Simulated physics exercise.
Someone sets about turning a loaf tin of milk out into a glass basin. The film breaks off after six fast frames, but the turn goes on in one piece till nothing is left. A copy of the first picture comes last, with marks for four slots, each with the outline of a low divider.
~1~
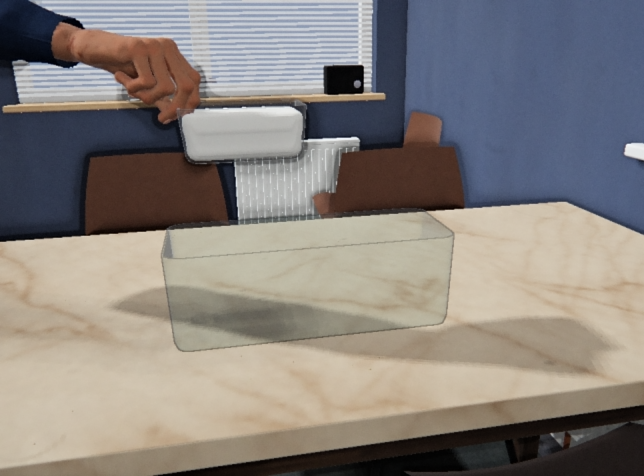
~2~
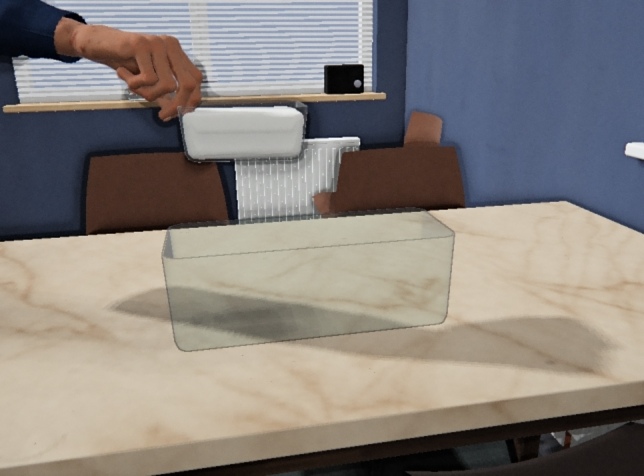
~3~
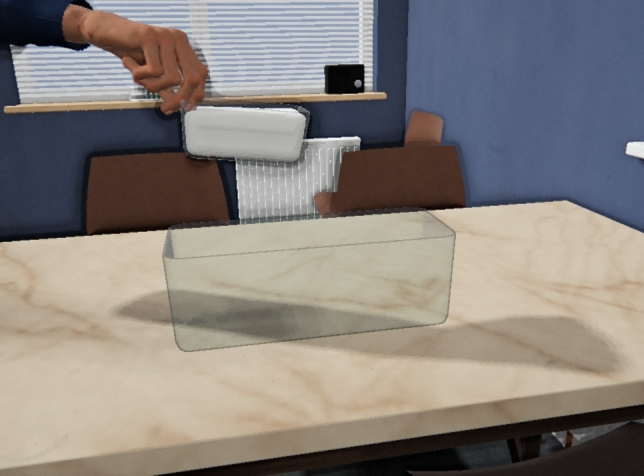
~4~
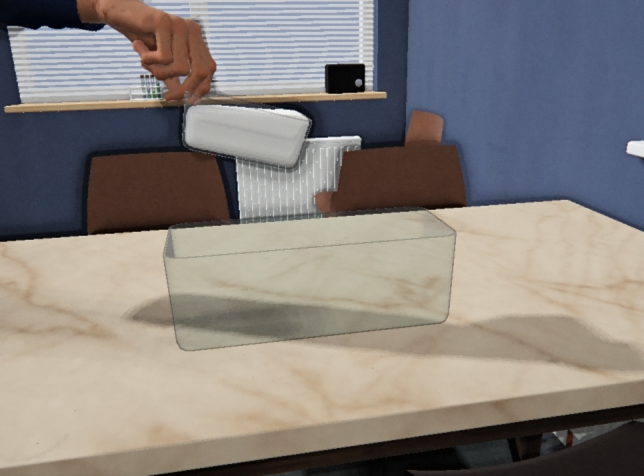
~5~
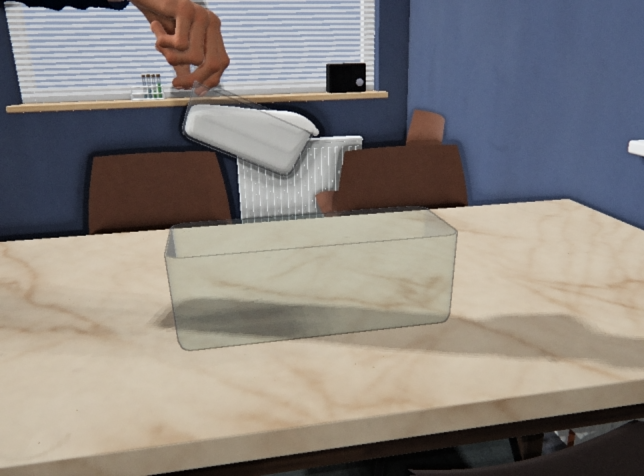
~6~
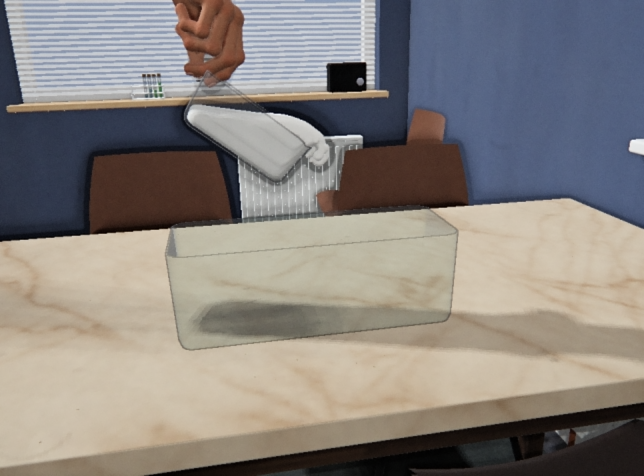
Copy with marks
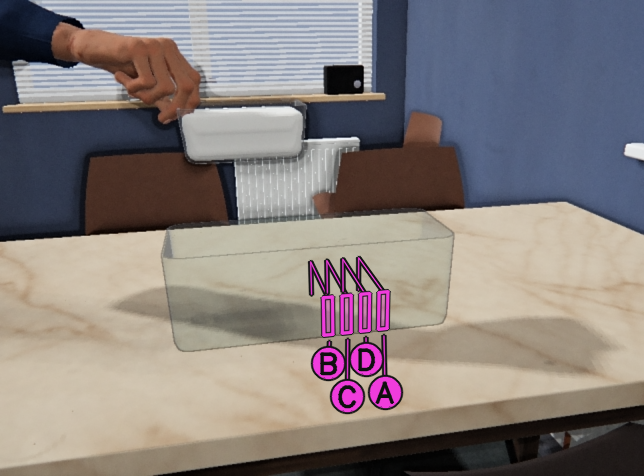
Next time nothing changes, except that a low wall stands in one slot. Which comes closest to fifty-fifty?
It is D.
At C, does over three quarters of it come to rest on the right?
No, it does not.
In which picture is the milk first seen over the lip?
Picture 5.
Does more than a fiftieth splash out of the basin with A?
Yes, it does.
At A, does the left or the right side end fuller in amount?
The left one.
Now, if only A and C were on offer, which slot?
That would be C.
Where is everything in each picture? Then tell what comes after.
In the first picture, upright, lip at (299, 102); basin from (175, 350) to (445, 320); nothing has left yet.
In the second picture, upright, lip at (300, 103); nothing has left yet.
In the third picture, tipped about 7°, lip at (303, 109); nothing has left yet.
In the fourth picture, tipped about 15°, lip at (305, 117); nothing has left yet.
In the fifth picture, tipped about 26°, lip at (307, 128); milk is over the lip, down to (307, 128).
In the sixth picture, tipped about 38°, lip at (306, 140); milk is over the lip, down to (317, 162).
In magenta, A at (383, 335); B at (329, 341); C at (347, 339); D at (365, 337).
Choosing A, about 80 % ends left of the wall and 9 % right of it; 11 % is lost outside.
Choosing B, about 17 % ends left of the wall and 79 % right of it; 4 % is lost outside.
Choosing C, about 30 % ends left of the wall and 66 % right of it; 4 % is lost outside.
Choosing D, about 52 % ends left of the wall and 43 % right of it; 5 % is lost outside.
